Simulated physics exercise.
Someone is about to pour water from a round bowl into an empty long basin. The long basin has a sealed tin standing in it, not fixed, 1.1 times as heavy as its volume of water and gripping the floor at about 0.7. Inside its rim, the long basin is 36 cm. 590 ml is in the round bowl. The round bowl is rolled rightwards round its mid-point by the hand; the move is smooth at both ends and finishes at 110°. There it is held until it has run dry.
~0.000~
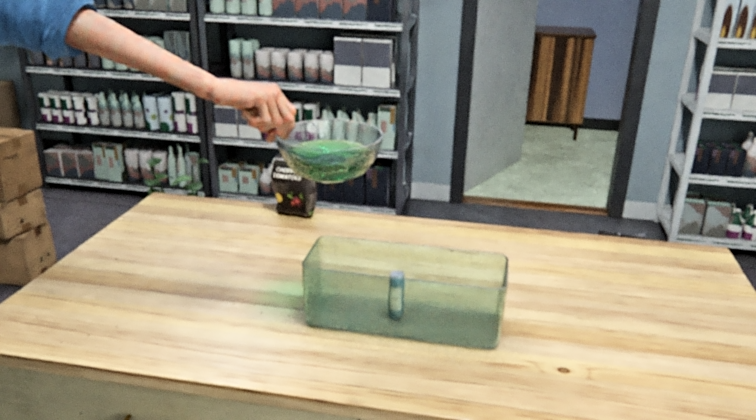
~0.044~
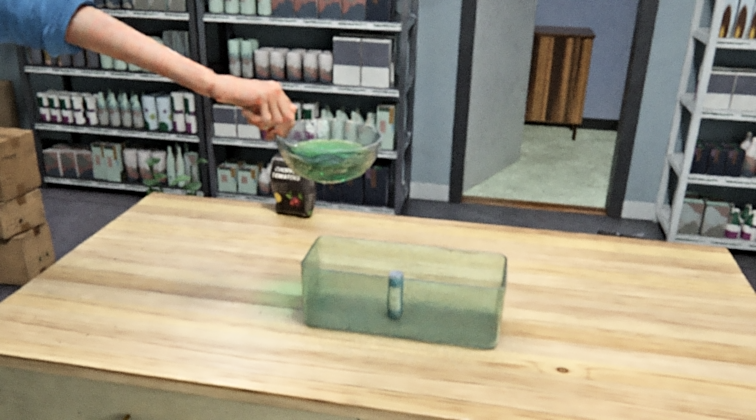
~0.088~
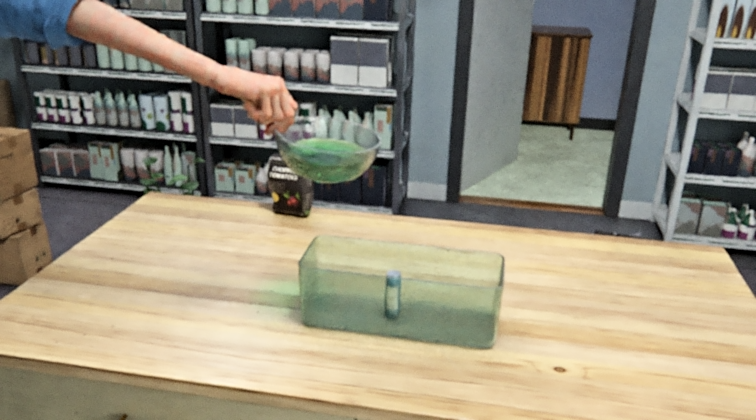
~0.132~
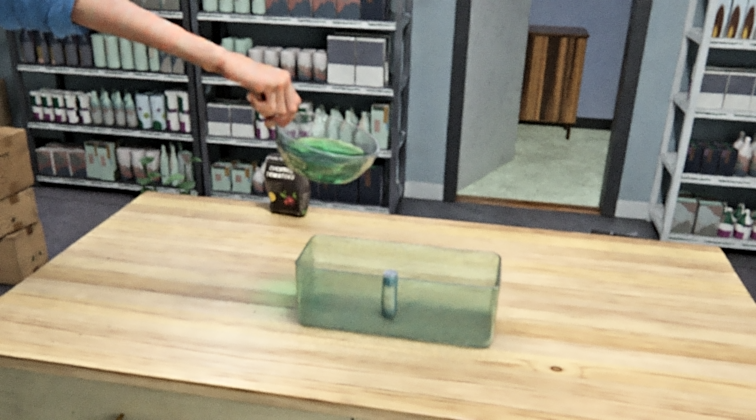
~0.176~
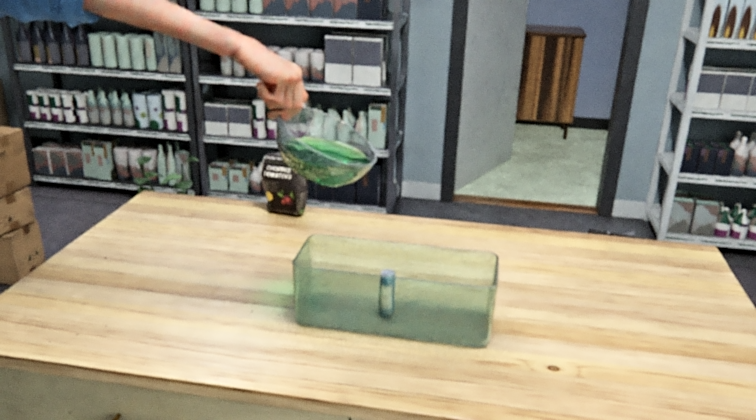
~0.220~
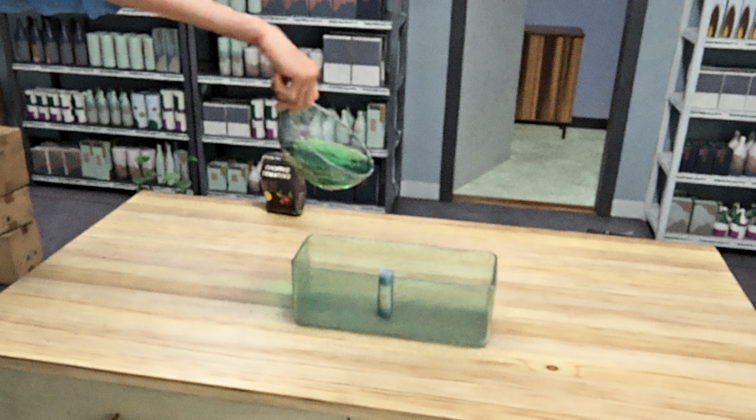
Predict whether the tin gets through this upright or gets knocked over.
It manages to stay erect.
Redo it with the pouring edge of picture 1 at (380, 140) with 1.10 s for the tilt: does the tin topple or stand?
Then the tin remains standing.
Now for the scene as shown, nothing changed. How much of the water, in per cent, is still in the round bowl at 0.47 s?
Fraction remaining: Approx. 4 per cent.
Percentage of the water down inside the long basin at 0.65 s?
Some 98 percent of the total.
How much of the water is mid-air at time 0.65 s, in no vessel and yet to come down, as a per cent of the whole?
About 2 percent.
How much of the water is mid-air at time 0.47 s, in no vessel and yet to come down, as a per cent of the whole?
Roughly 58 percent.
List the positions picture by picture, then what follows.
Tilt 0°; pouring edge (381, 139); surface from (287, 149) to (375, 156); the long basin's rim runs from (311, 251) to (507, 272); the tin's top is at (397, 276), in the first picture.
Tilt 2°; pouring edge (381, 141); surface from (287, 148) to (374, 156), in the second picture.
Tilt 7°; pouring edge (380, 145); surface from (285, 146) to (372, 158), in the third picture.
Tilt 15°; pouring edge (378, 152); surface from (284, 143) to (371, 161), in the fourth picture.
Tilt 26°; pouring edge (375, 162); surface from (284, 142) to (371, 163), in the fifth picture.
Tilt 38°; pouring edge (371, 172); surface from (288, 143) to (372, 166), in the sixth picture.
By 0.47 s the tilt is 104° and 4 per cent is still to pour; the tin stands where it began.
By 0.65 s the tilt is 110° and 0 per cent is still to pour; the tin leans 4°.
By 0.84 s the tilt is 110° and 0 per cent is still to pour; the tin leans 4°.
By 1.05 s the tilt is 110° and 0 per cent is still to pour; the tin stands 1 cm from where it began.
At rest the tin stands where it began.
